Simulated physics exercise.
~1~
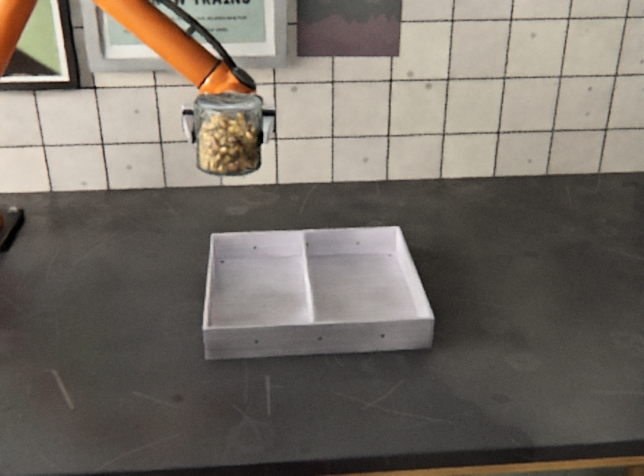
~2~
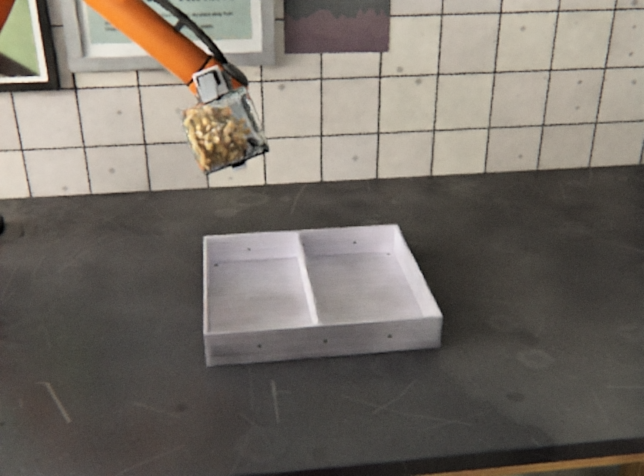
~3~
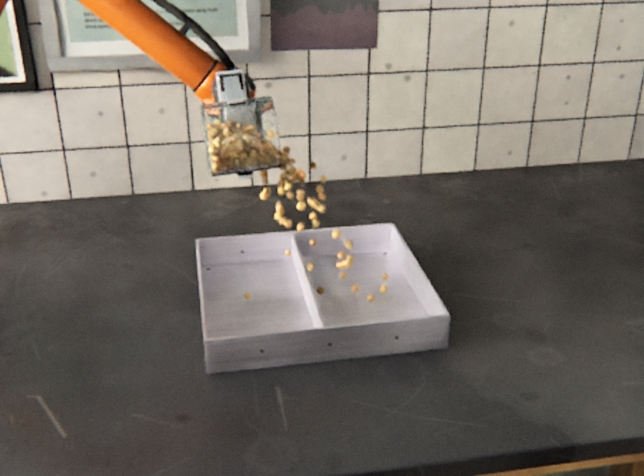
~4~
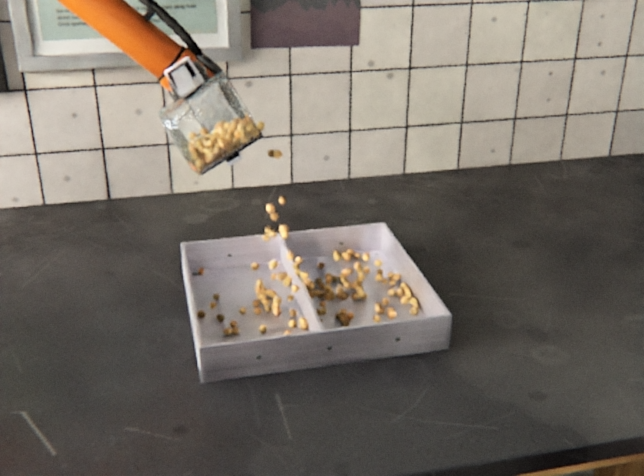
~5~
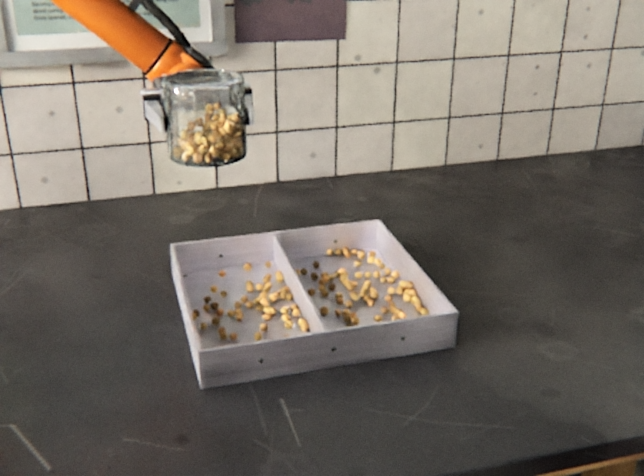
An orange robot arm holds a clear tumbler of pale dried chickpeas at the upper left, above a dark tabletop seen from the front and slightly above. Below it sits a shallow, whitish tray split in two by a cross wall, with white tiles and framed posters behind. The arm tips the tumbler to the right, and chickpeas spill out in a loose stream, scattering into both parts. The flow thins to a few pieces as the tumbler tilts back. Finally it hangs upright, still partly full, with more chickpeas in the tray's right part than its left.
